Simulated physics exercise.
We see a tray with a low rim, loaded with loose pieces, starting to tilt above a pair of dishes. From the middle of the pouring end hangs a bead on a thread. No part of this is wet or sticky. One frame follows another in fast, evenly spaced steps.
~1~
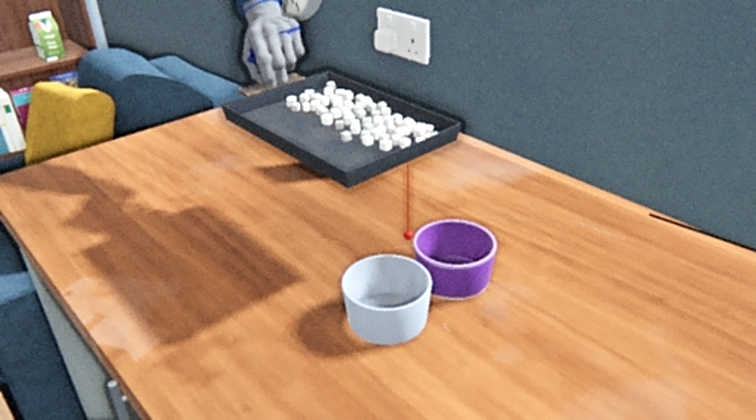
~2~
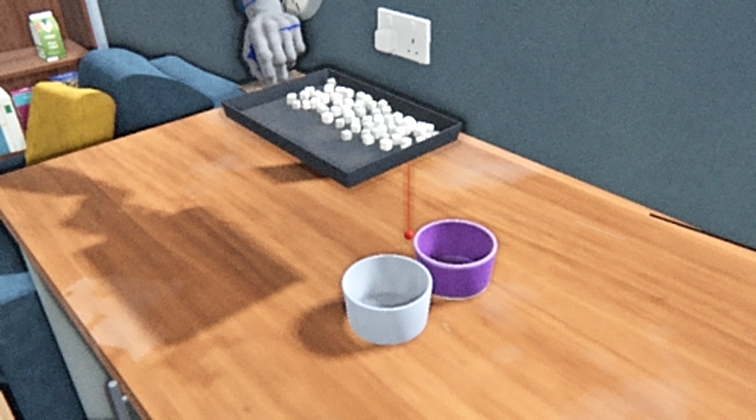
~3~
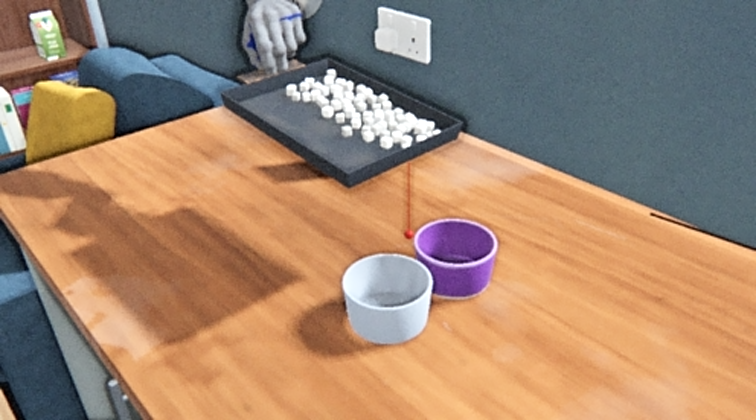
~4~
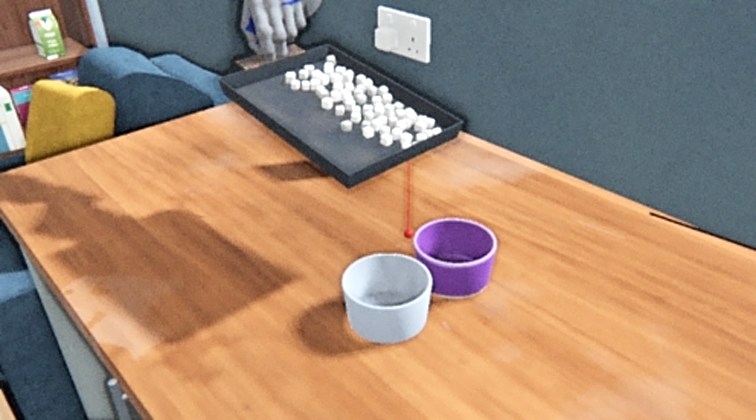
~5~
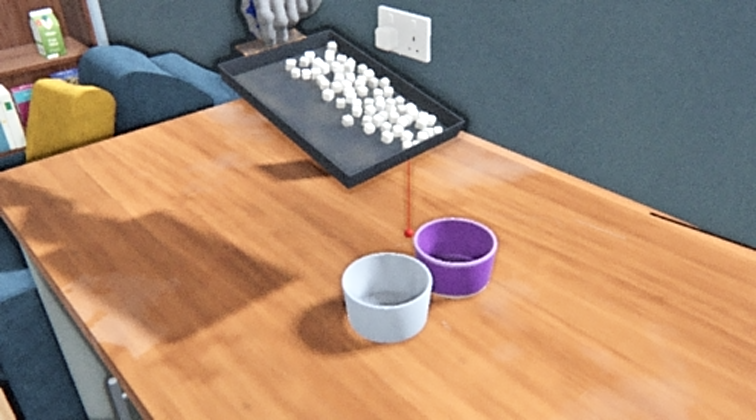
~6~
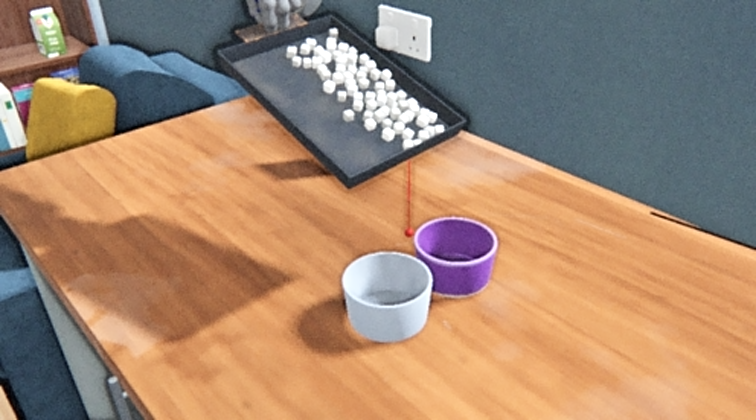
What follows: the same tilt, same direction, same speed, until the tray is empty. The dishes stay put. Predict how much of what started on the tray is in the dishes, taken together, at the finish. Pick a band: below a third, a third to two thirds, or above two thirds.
Taken together, the dishes hold a third to two thirds.
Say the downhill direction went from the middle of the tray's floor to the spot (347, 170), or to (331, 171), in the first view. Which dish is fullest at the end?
In the first case it's the dish to the left, and in the second it's the dish to the left.
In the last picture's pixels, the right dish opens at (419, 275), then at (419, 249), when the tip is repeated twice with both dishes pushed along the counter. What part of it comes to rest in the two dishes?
About 60 per cent first, then about 40 per cent.
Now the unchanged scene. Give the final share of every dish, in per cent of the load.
Final share: Left dish at 40 per cent, right dish at 10 per cent.
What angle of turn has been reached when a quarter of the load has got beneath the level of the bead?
Around 115°, give or take.
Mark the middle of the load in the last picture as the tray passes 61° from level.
(398, 136).
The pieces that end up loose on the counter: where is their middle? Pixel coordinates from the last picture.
Close to (489, 339).
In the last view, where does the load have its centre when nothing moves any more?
Somewhere around (417, 318) in the last picture.
Soon after the last picture, tray tipped steeply; nearly all on the tray; a stray few in the air.
A little later, tray tipped right over; most on the tray; a small part in the left dish; a stray few outside both.
Later still, tray tipped past a quarter turn; about half in the left dish; a small part in the right dish; about half outside both.
At rest, tray tipped past a quarter turn; about half in the left dish; a small part in the right dish; about half outside both.
